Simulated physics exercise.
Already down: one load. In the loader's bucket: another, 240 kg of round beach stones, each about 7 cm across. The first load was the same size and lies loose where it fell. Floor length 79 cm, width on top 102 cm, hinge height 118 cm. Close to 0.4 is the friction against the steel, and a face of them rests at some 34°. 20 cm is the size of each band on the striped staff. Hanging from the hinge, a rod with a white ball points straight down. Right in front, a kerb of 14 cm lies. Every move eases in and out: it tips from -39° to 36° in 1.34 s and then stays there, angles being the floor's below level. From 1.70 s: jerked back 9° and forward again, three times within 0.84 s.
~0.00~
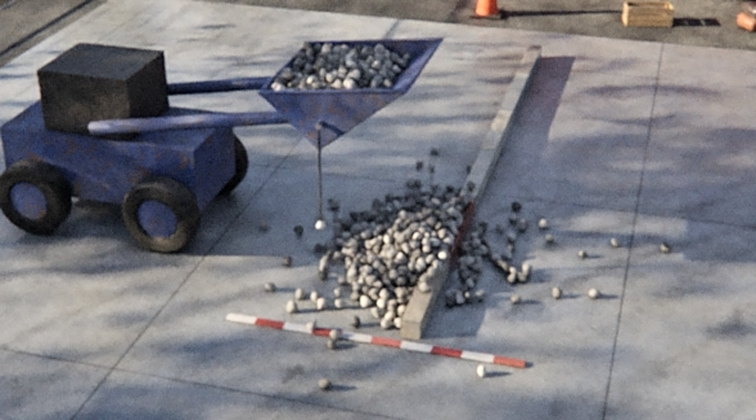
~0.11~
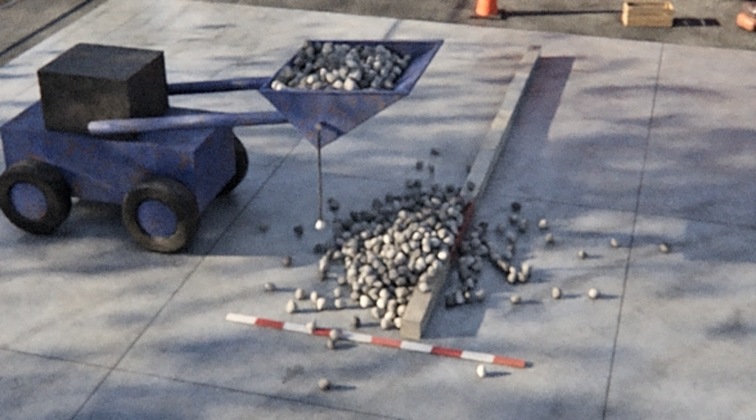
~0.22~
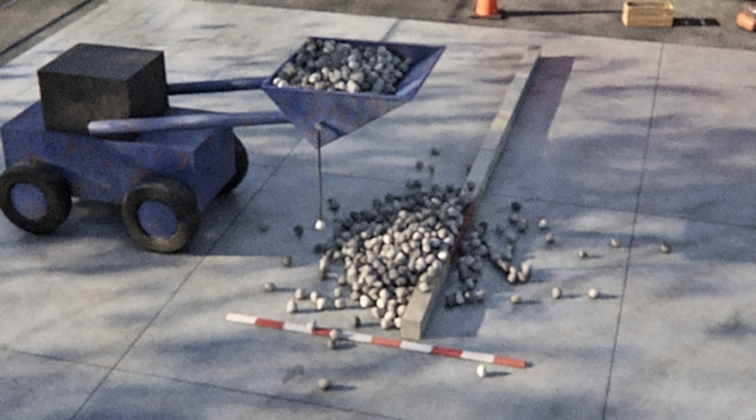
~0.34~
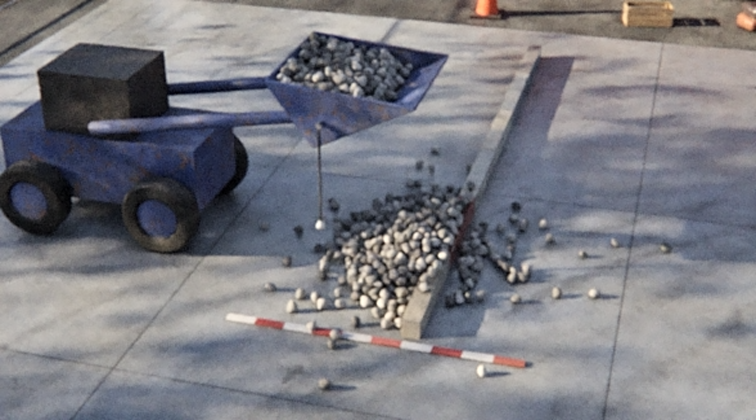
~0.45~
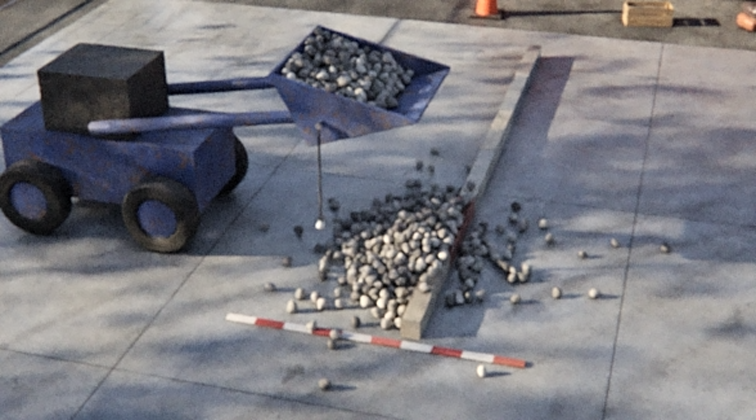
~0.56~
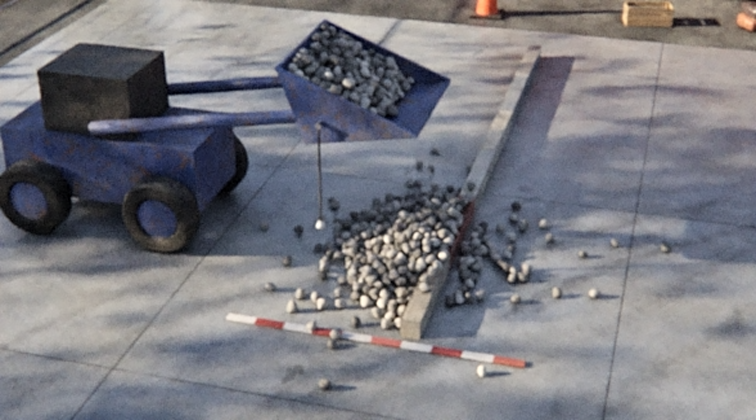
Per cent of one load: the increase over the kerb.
83 percent.
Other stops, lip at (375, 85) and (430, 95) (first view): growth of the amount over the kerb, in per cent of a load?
Around 50 and 100 percent respectively.
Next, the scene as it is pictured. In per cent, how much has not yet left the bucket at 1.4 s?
It holds some 50 percent.
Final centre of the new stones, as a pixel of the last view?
Middle: Approx. (505, 258) px.
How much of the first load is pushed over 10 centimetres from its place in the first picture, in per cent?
10 per cent.
After 1.0 s the floor is at 25°; in per cent of one load, 100 in the bucket, 90 on this side of the kerb, 10 over the kerb; the foremost stones are at (580, 257).
After 1.4 s the floor is at 36°; in per cent of one load, 48 in the bucket, 136 on this side of the kerb, 16 over the kerb; the foremost stones are at (580, 257).
After 3.0 s the floor is at 36°; in per cent of one load, 0 in the bucket, 107 on this side of the kerb, 93 over the kerb; the foremost stones are at (683, 285).
After 5.4 s the floor is at 36°; in per cent of one load, 0 in the bucket, 107 on this side of the kerb, 93 over the kerb; the foremost stones are at (683, 285). Net gain over the kerb, 83.
